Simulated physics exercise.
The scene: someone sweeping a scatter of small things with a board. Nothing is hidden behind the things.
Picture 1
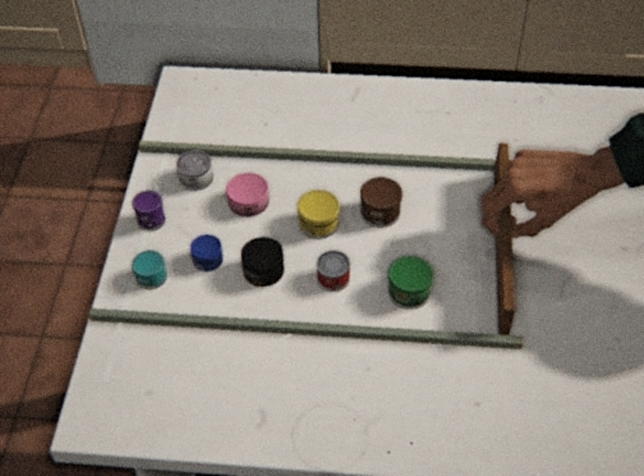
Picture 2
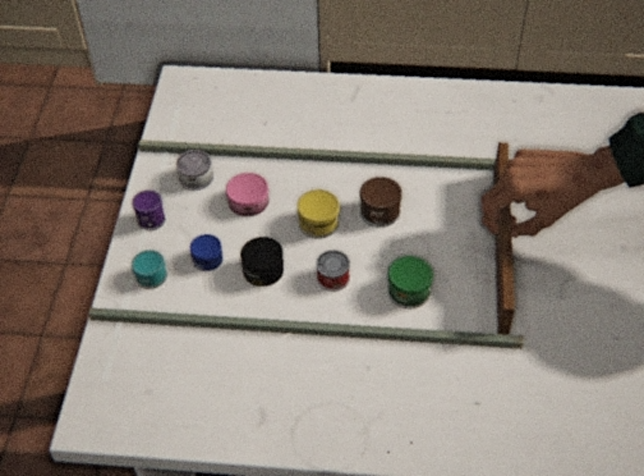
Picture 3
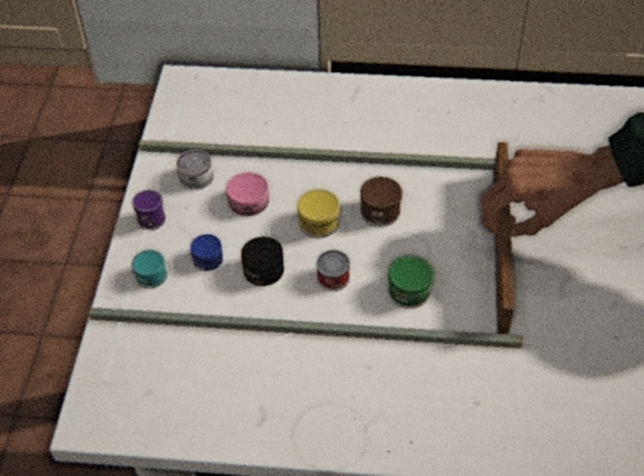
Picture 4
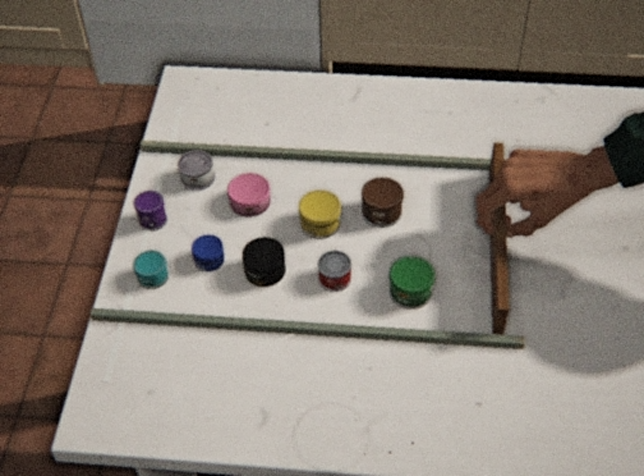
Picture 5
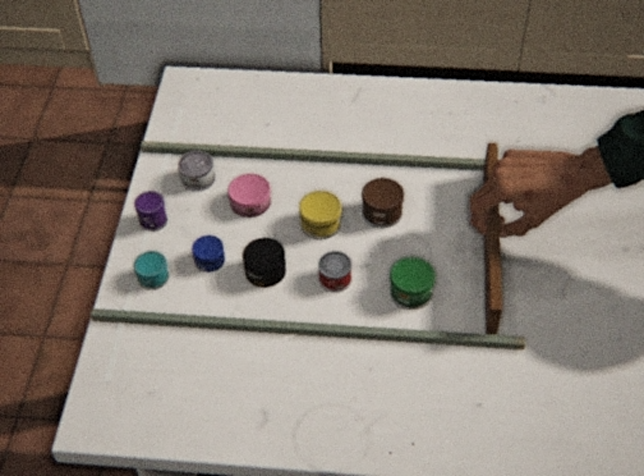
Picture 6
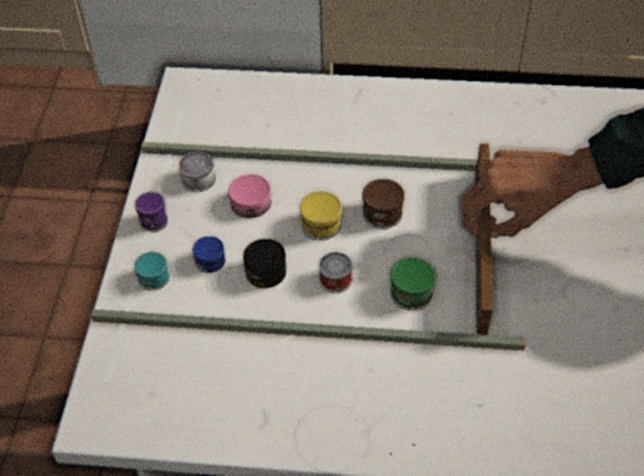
On a white table in a kitchen, a hand held a wooden board upright beside a scatter of small colourful pots, kept it still at first, then slid it slightly left toward them.
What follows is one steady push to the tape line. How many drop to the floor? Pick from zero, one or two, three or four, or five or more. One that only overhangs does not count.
Outcome: The number that fall off is five or more.
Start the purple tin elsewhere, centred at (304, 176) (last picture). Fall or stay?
Then it does not fall.
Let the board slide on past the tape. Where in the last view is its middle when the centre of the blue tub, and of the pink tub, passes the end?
Its middle is around (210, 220) and around (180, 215).
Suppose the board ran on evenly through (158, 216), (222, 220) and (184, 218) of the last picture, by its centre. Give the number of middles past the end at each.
Place by place, 5, 0 and 2.
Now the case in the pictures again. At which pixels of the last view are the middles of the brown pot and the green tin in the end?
Near (135, 190) and (110, 278).
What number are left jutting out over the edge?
It comes to 5.
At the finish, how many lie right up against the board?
That makes 3.
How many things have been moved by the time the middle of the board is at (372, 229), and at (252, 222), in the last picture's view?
4 and 8.
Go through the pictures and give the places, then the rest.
Purple tin (149, 211); turquoise pot (150, 270); white tin (195, 171); board (504, 235); tape (146, 229), in the first frame.
Turquoise pot (150, 270); black tub (263, 262), in the second frame.
White tin (195, 170); red pot (333, 271), in the third frame.
Purple tin (151, 211); pink tub (249, 195), in the fourth frame.
Turquoise pot (152, 271); yellow tin (320, 215), in the fifth frame.
Purple tin (152, 212); turquoise pot (152, 271); white tin (197, 172); board (484, 235); tape (149, 230), in the sixth frame.
Soon after, none off yet; purple tin at rest near (152, 212); turquoise pot at rest near (152, 271); white tin at rest near (197, 172).
After that, none off yet; purple tin at rest near (152, 212); turquoise pot at rest near (152, 271); white tin displaced a little near (182, 165).
In the end, the number that fall off is five or more; gone, black tub, pink tub, blue tub, turquoise pot and purple tin.
